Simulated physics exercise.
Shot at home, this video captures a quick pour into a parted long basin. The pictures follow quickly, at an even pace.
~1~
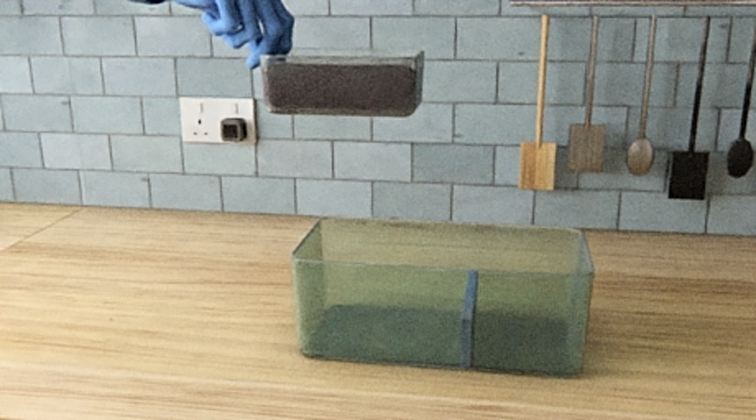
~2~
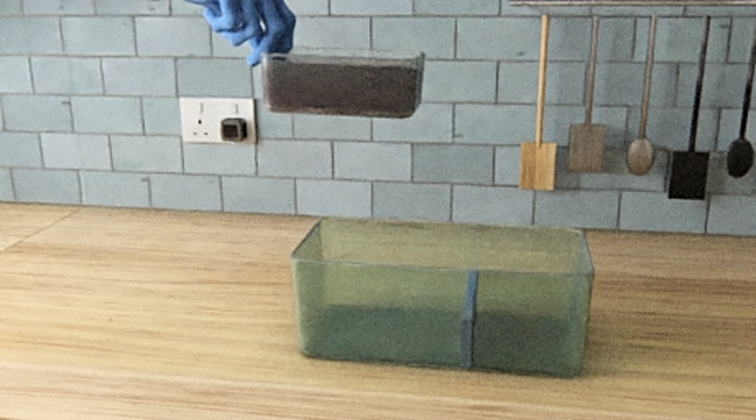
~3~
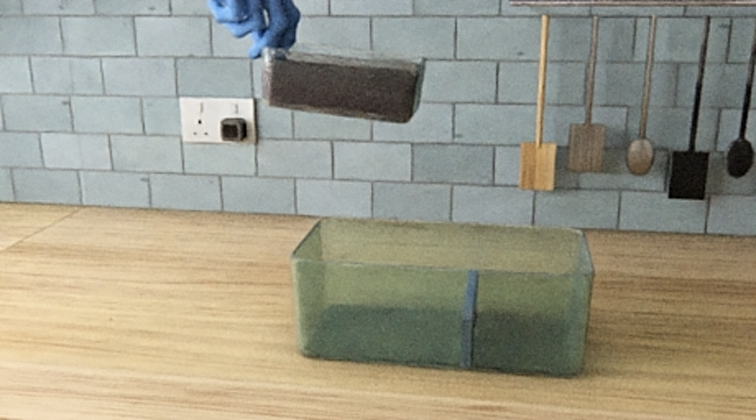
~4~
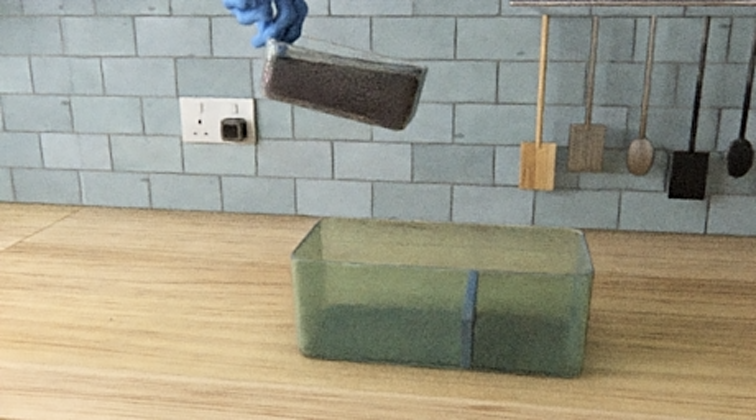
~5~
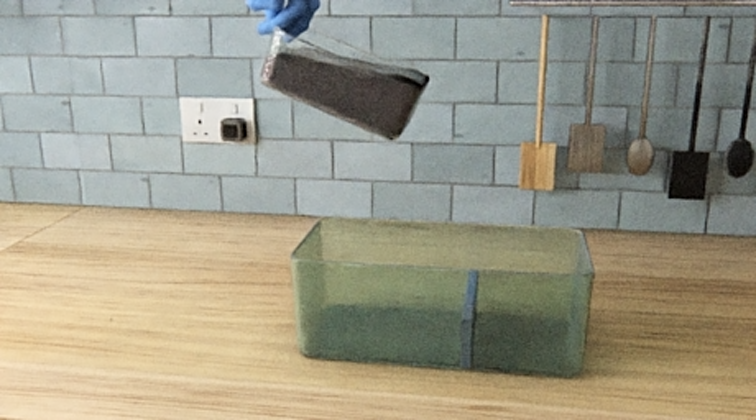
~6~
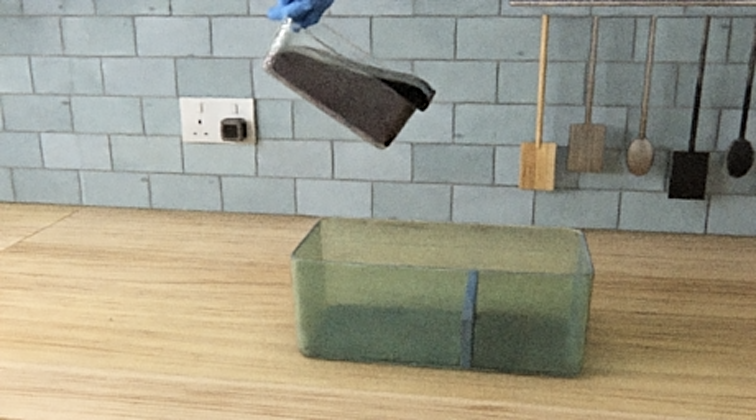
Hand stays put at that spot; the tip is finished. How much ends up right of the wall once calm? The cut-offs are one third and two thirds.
I reckon what ends right of the wall lands in the middle band of a third to two thirds.
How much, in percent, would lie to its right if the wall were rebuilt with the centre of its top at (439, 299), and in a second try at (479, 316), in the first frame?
Result: 70 % first, 40 % second.
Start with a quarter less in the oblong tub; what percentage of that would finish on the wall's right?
Roughly 35 in a hundred.
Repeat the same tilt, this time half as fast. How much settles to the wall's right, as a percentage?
Roughly 65 percent.
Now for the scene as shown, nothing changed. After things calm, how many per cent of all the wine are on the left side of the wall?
45 % or thereabouts.
A moment on, the oblong tub is tipped on its side and 12 per cent is still to pour, 5 is left of the wall and 21 right of it.
Next, the oblong tub is tipped on its side and 3 per cent is still to pour, 32 is left of the wall and 54 right of it.
Then the oblong tub is tipped on its side and 1 per cent is still to pour, 43 is left of the wall and 45 right of it.
Later the oblong tub is tipped on its side and 0 per cent is still to pour, 46 is left of the wall and 46 right of it.
In the end 46 per cent lies left of the wall, 46 right of it and 8 outside.
